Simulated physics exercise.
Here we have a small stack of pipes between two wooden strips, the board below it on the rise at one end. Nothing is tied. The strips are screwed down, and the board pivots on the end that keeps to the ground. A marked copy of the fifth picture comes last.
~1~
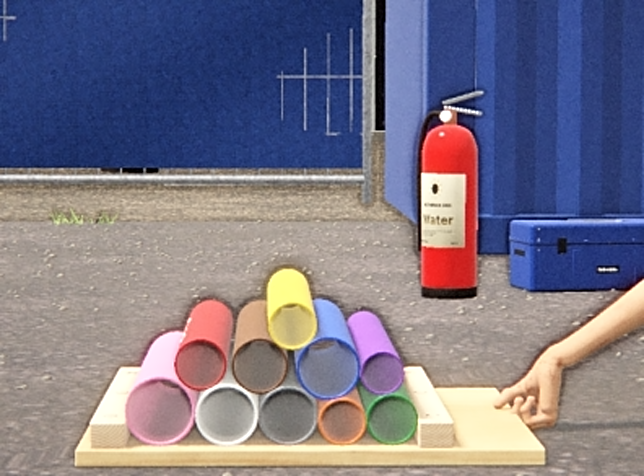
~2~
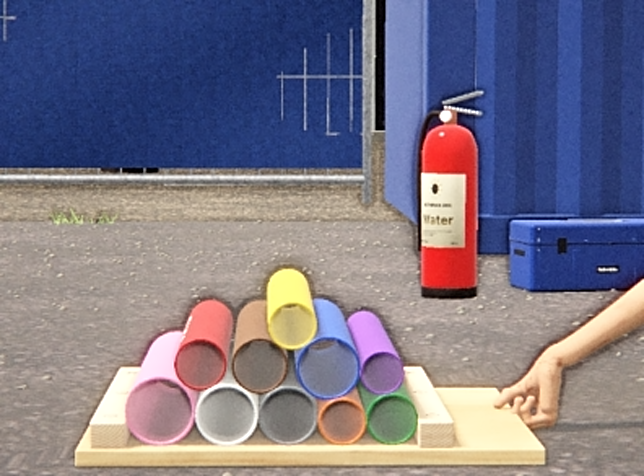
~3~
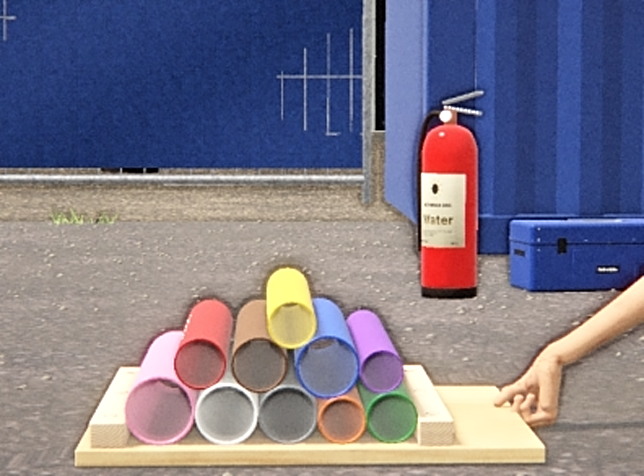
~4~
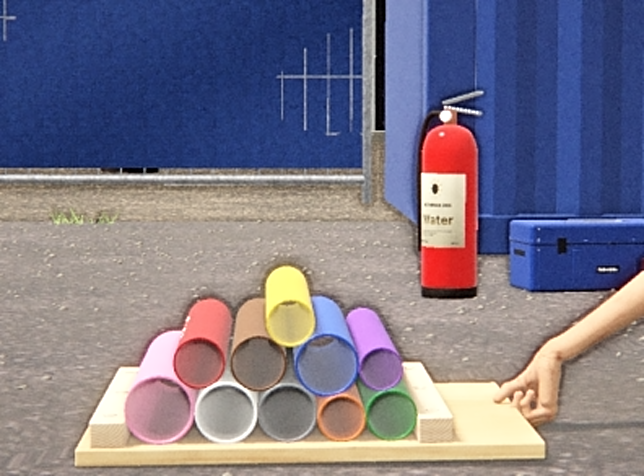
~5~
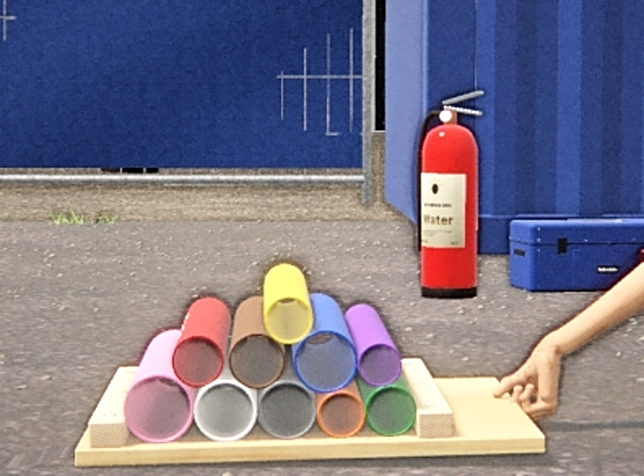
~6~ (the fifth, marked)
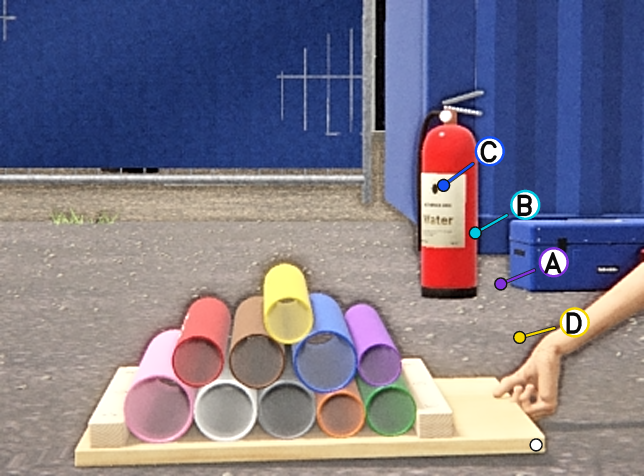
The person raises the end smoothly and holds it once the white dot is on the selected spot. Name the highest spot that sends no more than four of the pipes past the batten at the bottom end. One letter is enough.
It can be raised to B.
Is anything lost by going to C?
Yes, at C.
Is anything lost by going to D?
No.
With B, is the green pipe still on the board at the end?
Yes, with B.
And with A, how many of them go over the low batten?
It comes to none.
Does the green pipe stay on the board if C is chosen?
Yes, with C.
On the marked copy, A at (501, 284); B at (476, 233); C at (443, 186); D at (520, 337); the white dot at (536, 445).
With B. Early on, board at 17°.
Further on, board at 29°.
At the end, board at 29°, none over the low batten.
As for the rest, A none over the low batten; C five over the low batten; D none over the low batten.
